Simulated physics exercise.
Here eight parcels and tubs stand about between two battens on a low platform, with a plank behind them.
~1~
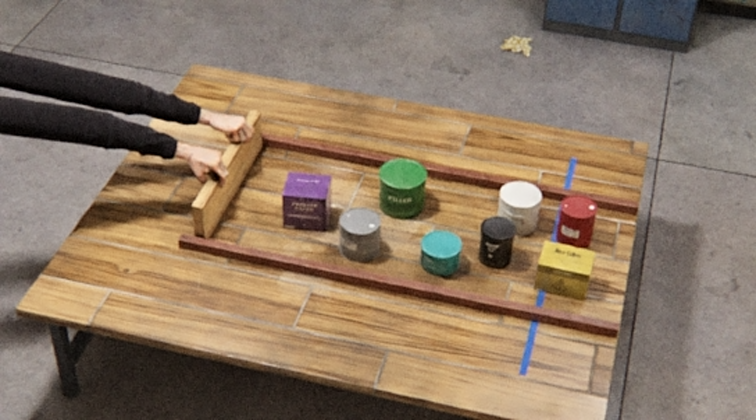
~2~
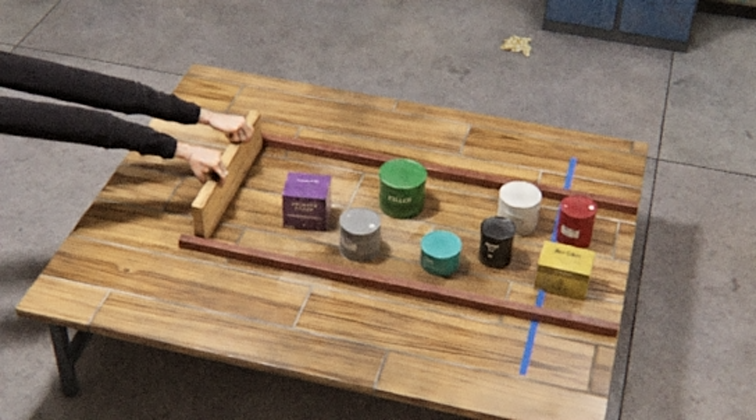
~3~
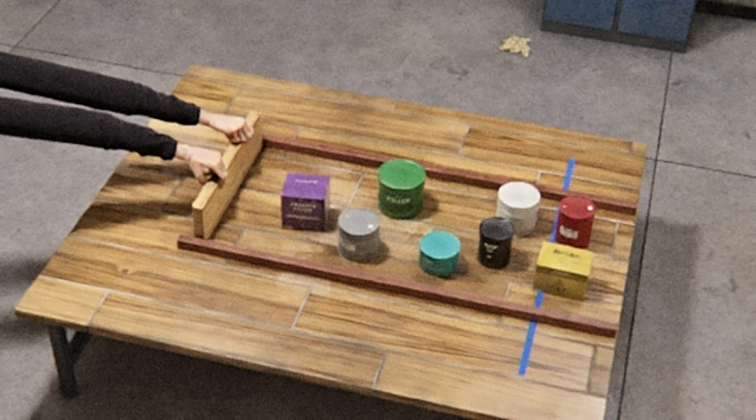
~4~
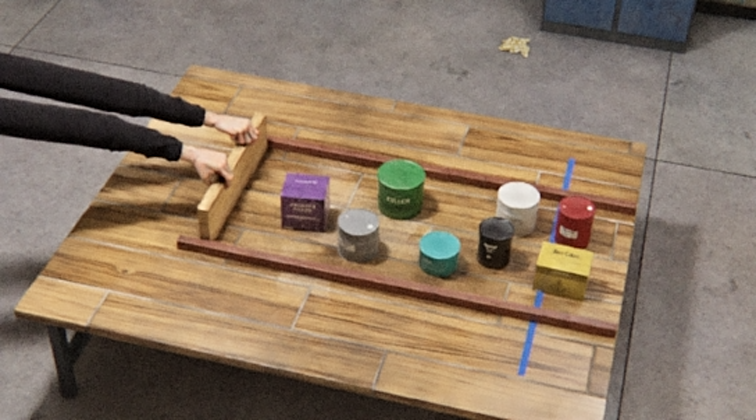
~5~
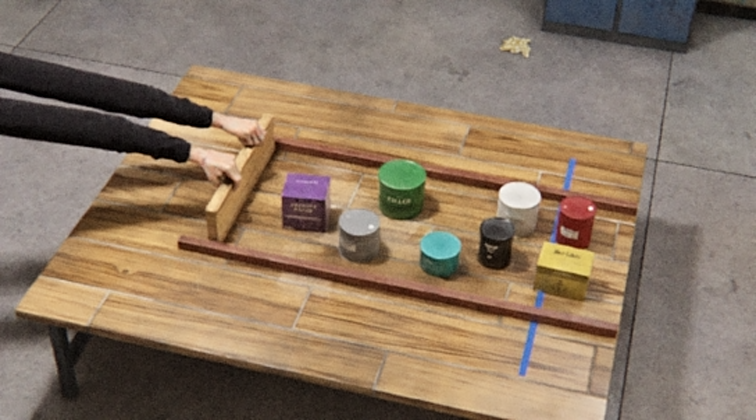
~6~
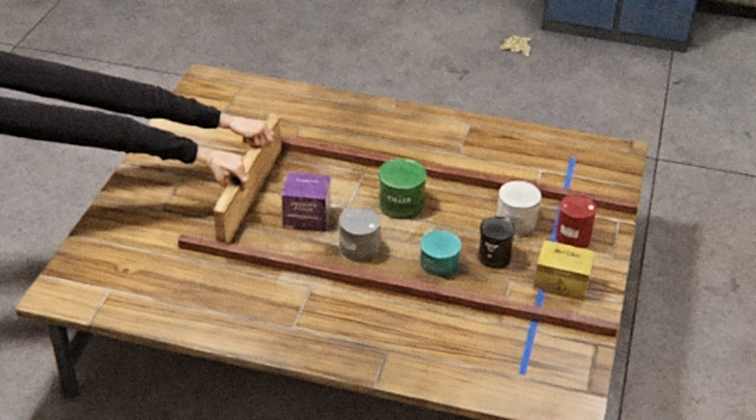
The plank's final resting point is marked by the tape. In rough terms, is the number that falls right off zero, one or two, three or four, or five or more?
It is one or two.
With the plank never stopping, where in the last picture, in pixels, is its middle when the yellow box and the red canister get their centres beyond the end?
At (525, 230) for the yellow box; at (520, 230) for the red canister.
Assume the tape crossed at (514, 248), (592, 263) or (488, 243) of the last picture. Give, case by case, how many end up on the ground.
Ground tally per try: 0 / 5 / 0.
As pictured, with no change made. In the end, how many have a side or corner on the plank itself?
3.
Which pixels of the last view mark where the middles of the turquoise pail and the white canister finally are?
Roughly (606, 293) for the first and roughly (627, 226) for the second.
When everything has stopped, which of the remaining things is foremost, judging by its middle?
That would be the white canister.
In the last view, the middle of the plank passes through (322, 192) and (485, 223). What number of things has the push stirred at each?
The first number is 2, the next one 8.
A little later, none off yet; red canister at rest near (576, 222); yellow box at rest near (564, 270); white canister at rest near (518, 209).
Next, none off yet; red canister at rest near (576, 222); yellow box at rest near (564, 270); white canister moving near (522, 209).
When it is over, the number that fall off is one or two; down, yellow box and red canister.
